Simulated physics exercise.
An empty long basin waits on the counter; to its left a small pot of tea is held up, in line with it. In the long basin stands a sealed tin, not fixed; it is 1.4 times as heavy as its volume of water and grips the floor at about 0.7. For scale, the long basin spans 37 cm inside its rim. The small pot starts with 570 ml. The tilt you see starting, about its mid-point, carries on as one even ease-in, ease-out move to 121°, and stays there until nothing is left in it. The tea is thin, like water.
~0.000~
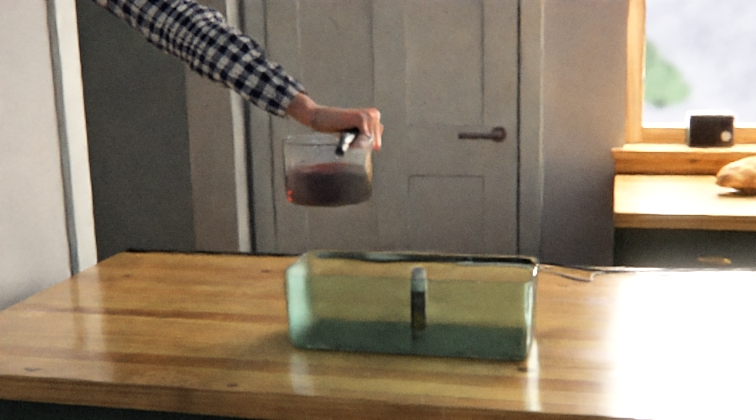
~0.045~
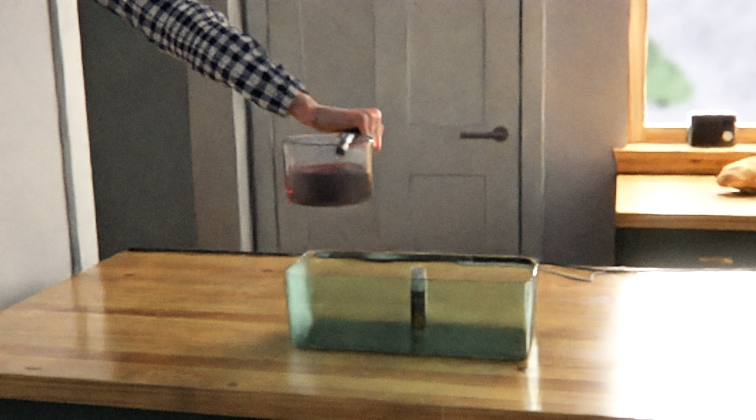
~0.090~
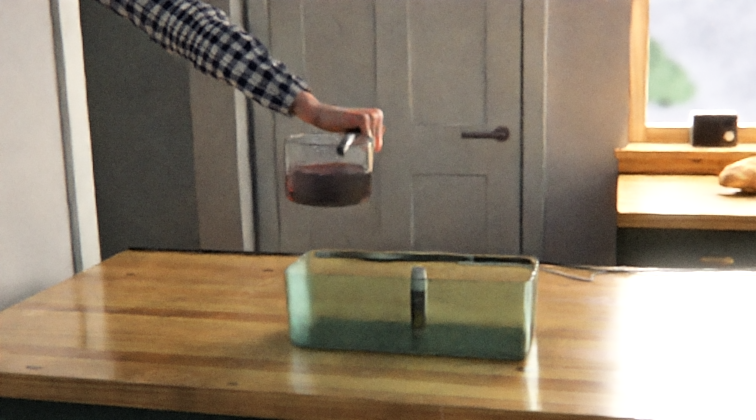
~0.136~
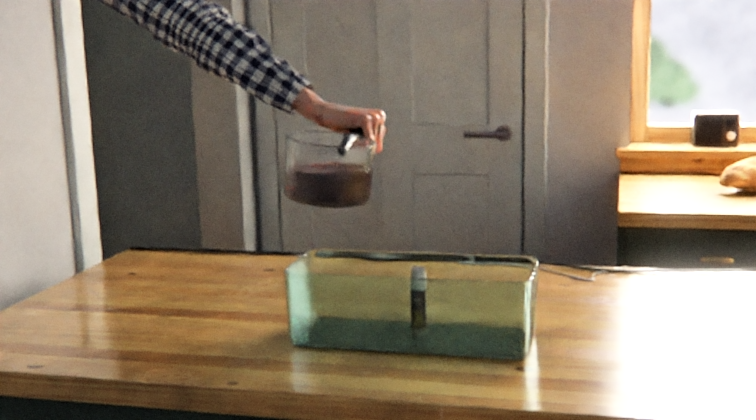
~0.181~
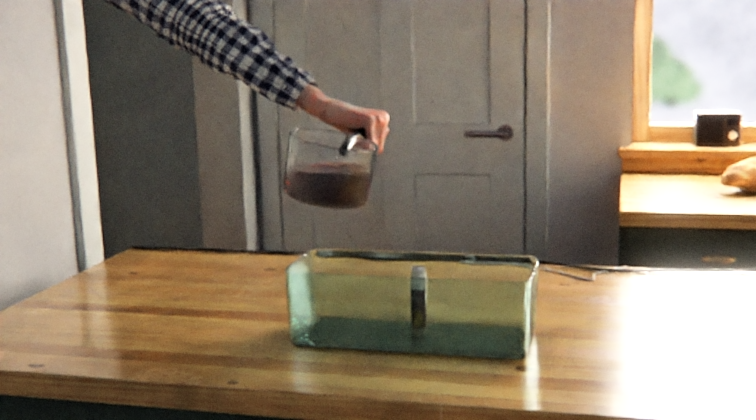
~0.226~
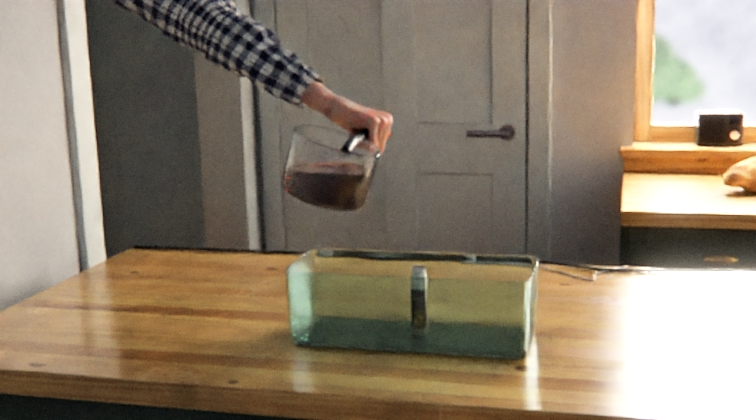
In this clip, a hand in a checkered sleeve holds a small clear pot of dark tea above a long glass basin with a small upright tin inside, then gradually tilts the pot, lowering its right rim slightly.
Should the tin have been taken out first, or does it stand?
The tin falls.
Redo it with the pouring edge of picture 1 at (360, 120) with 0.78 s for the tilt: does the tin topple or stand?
Then it topples.
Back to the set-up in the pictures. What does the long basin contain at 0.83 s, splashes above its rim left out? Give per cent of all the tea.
Near 80 in a hundred.
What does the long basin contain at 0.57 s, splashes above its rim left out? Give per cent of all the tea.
Some 3 per cent.
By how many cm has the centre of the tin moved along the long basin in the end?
Some 8.0 cm.
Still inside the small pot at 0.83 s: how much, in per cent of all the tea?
About 8 per cent.
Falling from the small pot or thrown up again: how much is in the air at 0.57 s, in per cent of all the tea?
Some 34 per cent.
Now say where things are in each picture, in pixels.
In the first picture, it leans 0°; its right rim is at (371, 141); the tea meets the walls at (290, 169) and (370, 170); the long basin's rim runs from (297, 263) to (535, 271); the tin's top is at (418, 272).
In the second picture, it leans 1°; its right rim is at (371, 141); the tea meets the walls at (290, 169) and (370, 169).
In the third picture, it leans 3°; its right rim is at (372, 143); the tea meets the walls at (291, 168) and (370, 170).
In the fourth picture, it leans 7°; its right rim is at (374, 146); the tea meets the walls at (291, 169) and (370, 170).
In the fifth picture, it leans 12°; its right rim is at (376, 150); the tea meets the walls at (291, 168) and (372, 170).
In the sixth picture, it leans 18°; its right rim is at (378, 156); the tea meets the walls at (290, 167) and (373, 170).
After 0.57 s the tilt is 87° and 63 per cent is still to pour; the tin stands where it began.
After 0.83 s the tilt is 120° and 8 per cent is still to pour; the tin stands 1 cm from where it began.
After 1.10 s the tilt is 121° and 0 per cent is still to pour; the tin lies on its side.
After 1.39 s the tilt is 121° and 0 per cent is still to pour; the tin lies on its side.
In the end the tin lies on its side.
